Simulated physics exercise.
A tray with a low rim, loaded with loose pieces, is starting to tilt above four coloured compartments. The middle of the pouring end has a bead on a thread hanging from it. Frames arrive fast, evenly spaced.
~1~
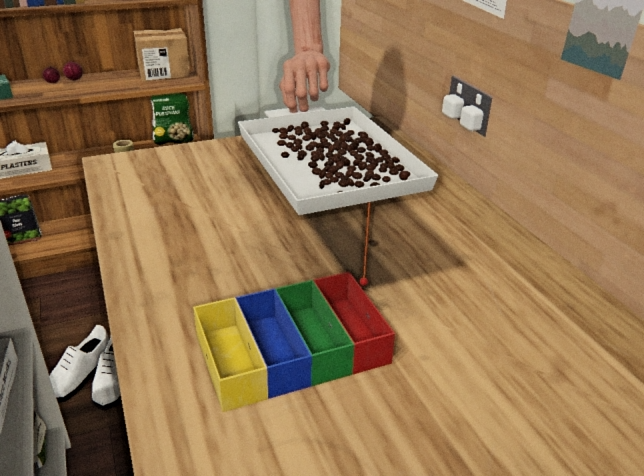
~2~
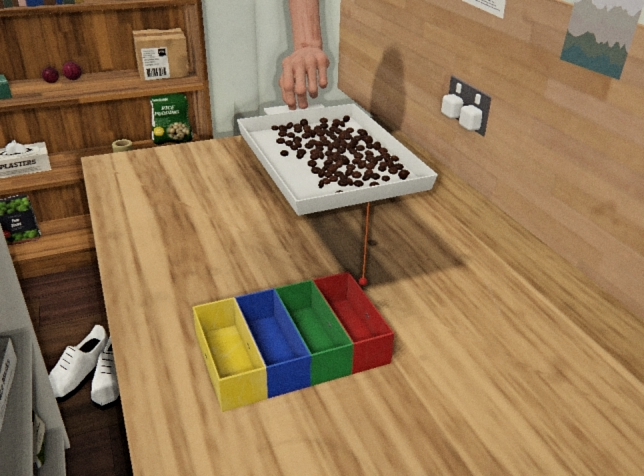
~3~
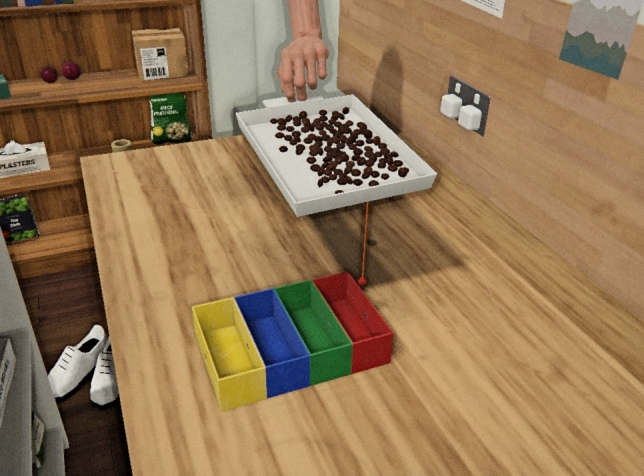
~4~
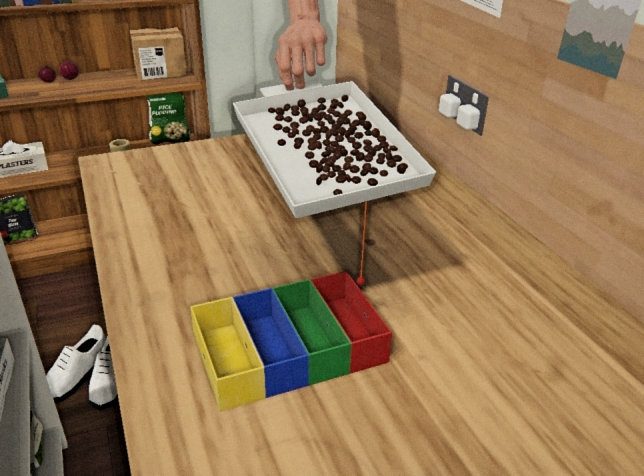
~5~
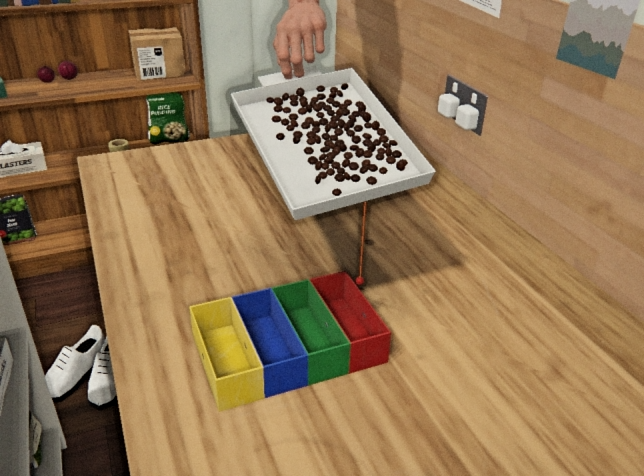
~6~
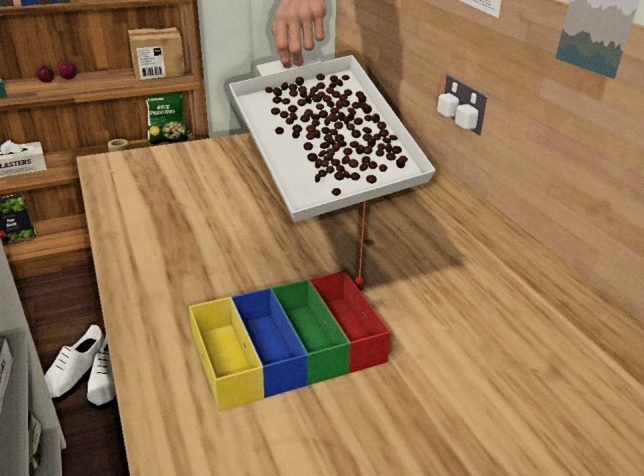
A hand at the far edge of a white tray of small dark brown pieces lifted that side, slowly tilting it toward the front left, above yellow, blue, green and red compartments on a wooden table.
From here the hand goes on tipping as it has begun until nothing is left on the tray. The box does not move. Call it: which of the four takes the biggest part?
The green compartment.
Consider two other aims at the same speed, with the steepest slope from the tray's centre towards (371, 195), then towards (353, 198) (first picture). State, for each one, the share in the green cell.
Shares: About 0 in a hundred, then about 30 in a hundred.
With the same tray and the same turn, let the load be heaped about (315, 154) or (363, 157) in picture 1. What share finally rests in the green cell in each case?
The first gives 70 %, the second 60 %.
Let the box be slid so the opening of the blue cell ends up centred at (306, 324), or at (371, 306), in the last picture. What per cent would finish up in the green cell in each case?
Close to 30 in a hundred, then close to 0 in a hundred.
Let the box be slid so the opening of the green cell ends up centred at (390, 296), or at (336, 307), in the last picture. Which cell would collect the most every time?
First: The yellow cell. Second: The cell in blue.
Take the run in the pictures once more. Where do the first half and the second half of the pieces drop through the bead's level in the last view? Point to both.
For the early half I get (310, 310), and for the late half (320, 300).
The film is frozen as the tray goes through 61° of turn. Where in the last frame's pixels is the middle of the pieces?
Somewhere about pixel (324, 189).
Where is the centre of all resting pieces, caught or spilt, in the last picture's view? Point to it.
Near (313, 343).
Just after the last frame, tray tipped steeply; almost all on the tray; just a few falling or outside the box.
A moment on, tray tipped right over; roughly a third on the tray; roughly a third in the green cell; about a tenth in the blue cell; just a few in the red cell; just a few in the yellow cell; about a tenth falling or outside the box.
Further on, tray tipped past a quarter turn; roughly two thirds in the green cell; roughly a quarter in the red cell; about a tenth in the blue cell; just a few in the yellow cell; just a few falling or outside the box.
When it is over, tray tipped past a quarter turn; roughly two thirds in the green cell; roughly a quarter in the red cell; about a tenth in the blue cell; just a few in the yellow cell; just a few outside the box.
